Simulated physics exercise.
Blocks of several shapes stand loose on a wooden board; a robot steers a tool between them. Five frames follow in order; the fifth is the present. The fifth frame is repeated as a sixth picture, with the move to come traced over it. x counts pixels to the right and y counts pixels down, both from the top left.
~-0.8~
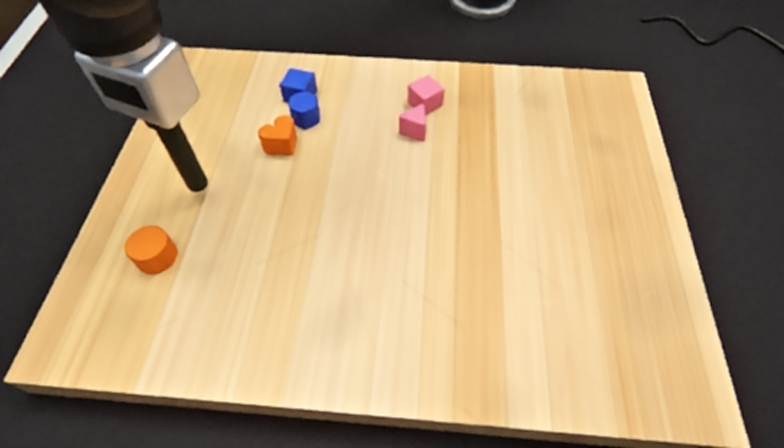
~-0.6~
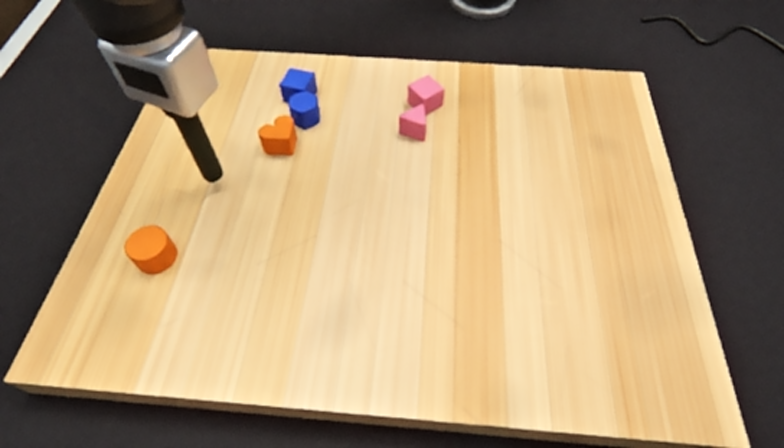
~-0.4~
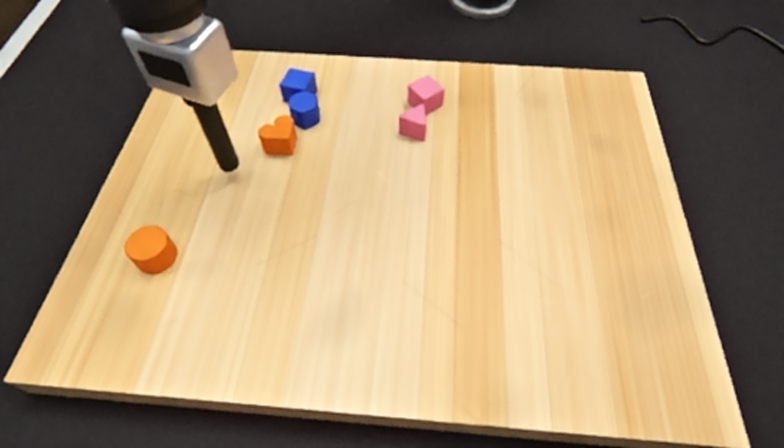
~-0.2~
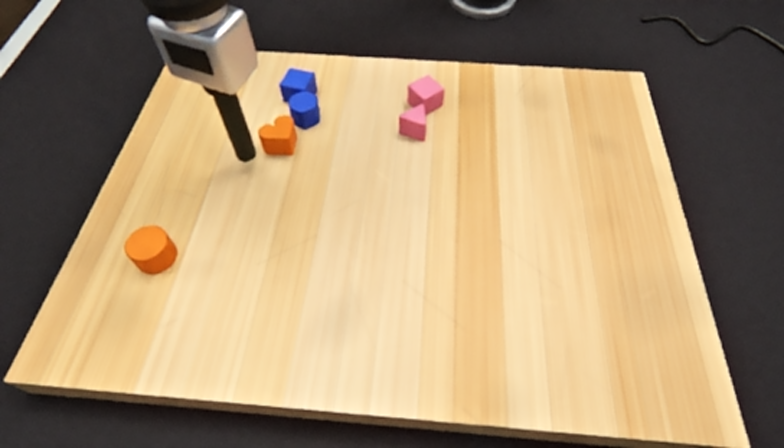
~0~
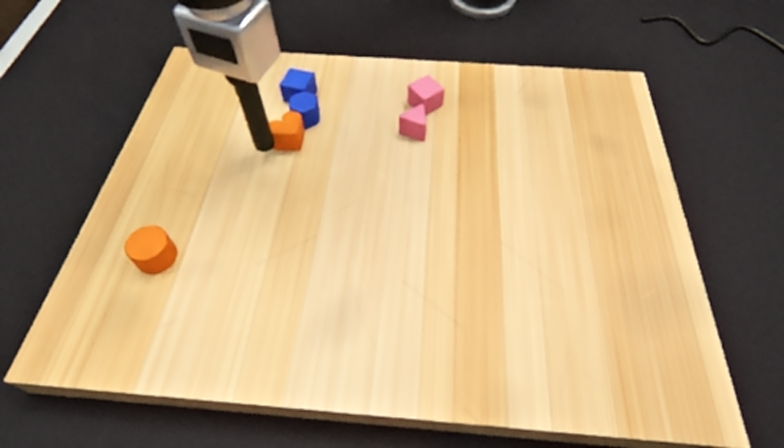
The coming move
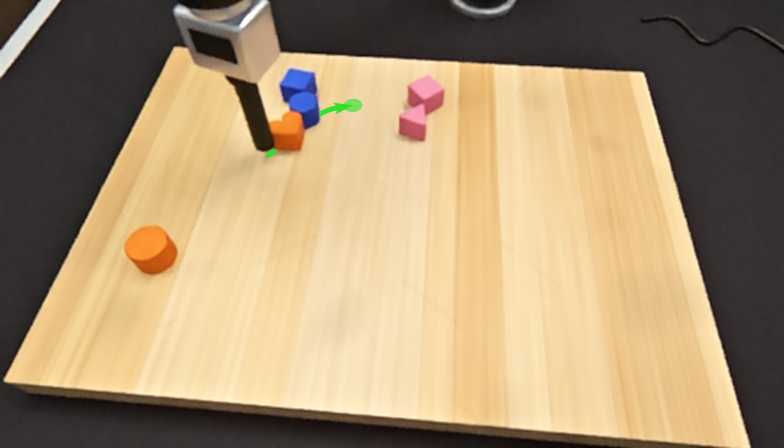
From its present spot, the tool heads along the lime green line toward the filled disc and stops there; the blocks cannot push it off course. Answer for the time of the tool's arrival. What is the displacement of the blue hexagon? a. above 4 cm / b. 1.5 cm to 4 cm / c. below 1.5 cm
The one that fits is a, above 4 cm.
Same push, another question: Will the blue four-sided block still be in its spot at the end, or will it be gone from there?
By the end it is where it was.
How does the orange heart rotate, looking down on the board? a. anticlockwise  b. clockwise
Choice b: Clockwise.
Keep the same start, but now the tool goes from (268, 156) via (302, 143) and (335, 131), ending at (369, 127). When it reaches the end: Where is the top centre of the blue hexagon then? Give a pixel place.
It is going to be at (318, 94).
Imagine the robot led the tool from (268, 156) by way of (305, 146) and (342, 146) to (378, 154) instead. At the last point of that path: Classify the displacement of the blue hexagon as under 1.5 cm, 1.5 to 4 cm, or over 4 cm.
Between 1.5 and 4 cm.
Drawn move, from (268, 156) through (294, 134) and (320, 114) to (353, 105).
What follows on the original path. One third of the way, tool at (292, 124); orange heart at (316, 113), turned 55° clockwise; blue hexagon at (319, 93), turned 50° anticlockwise.
Two thirds of the way, tool at (319, 104); orange heart at (333, 109); blue hexagon at (332, 83), turned 105° anticlockwise.
At the end, tool at (352, 95); orange heart at (338, 108), turned 145° clockwise; blue four-sided block still; blue hexagon at (346, 73), turned 155° anticlockwise.
